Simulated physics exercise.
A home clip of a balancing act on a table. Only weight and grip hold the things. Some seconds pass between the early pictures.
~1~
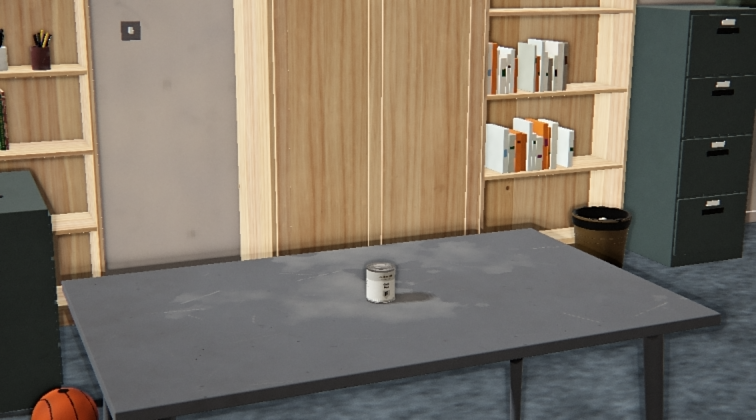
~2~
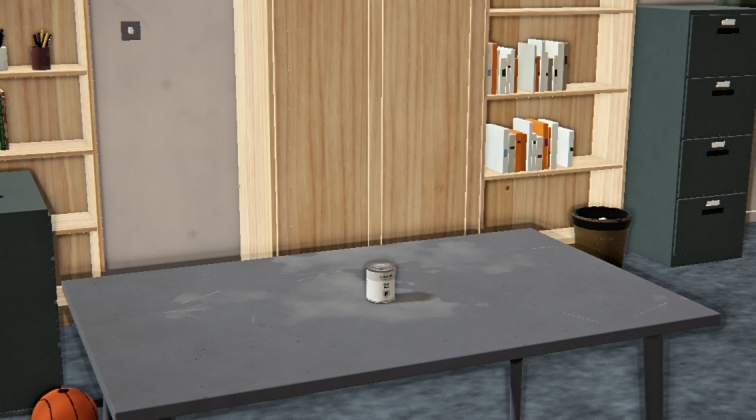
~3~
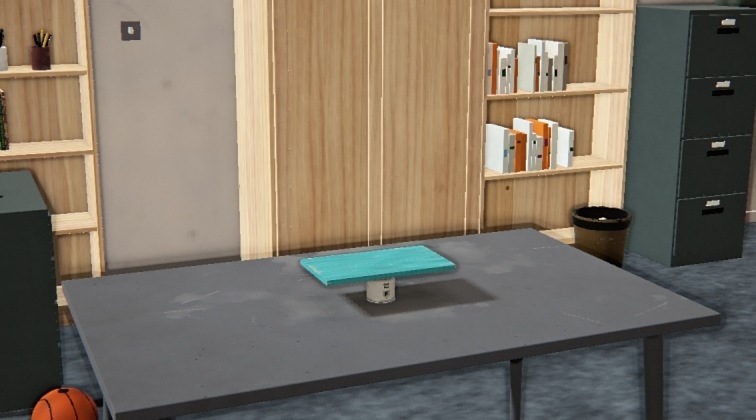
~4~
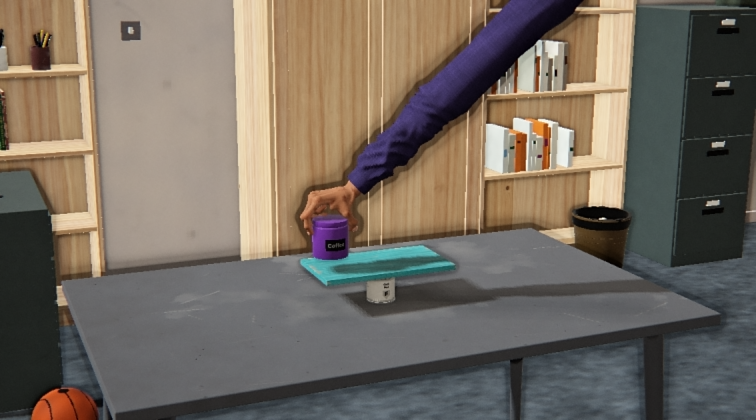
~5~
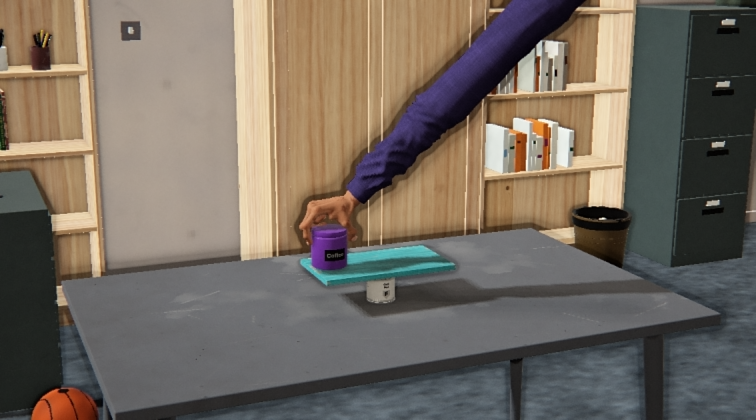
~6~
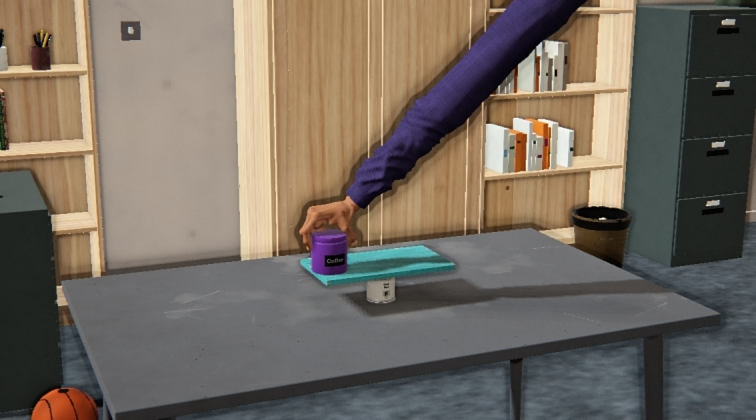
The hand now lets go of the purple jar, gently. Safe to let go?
Outcome: The stack gives way.
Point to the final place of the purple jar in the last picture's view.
Near (271, 311).
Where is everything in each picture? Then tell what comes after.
The last thing is not in view yet, in the first picture.
The last thing is not in view yet, in the second picture.
The last thing is not in view yet; turquoise board (378, 264), in the third picture.
Coming down; purple jar (331, 237); turquoise board (378, 264), in the fourth picture.
Coming down; purple jar (329, 247); turquoise board (378, 264), in the fifth picture.
Set down, still held; purple jar (329, 252); turquoise board (378, 264), in the sixth picture.
Then, 0.30 s past the last view, purple jar now fallen; turquoise board rocked 36° from its first pose.
Then, 0.50 s past the last view, turquoise board rocked 29° from its first pose.
Then, 0.70 s past the last view, turquoise board rocked 27° from its first pose.
Then, 1.30 s past the last view, turquoise board rocked 23° from its first pose.
Finally, fallen, purple jar; moved from the start, turquoise board; white tin still in place. Final places as the last picture's camera would see them, purple jar near (271, 311). The stack loses its balance.
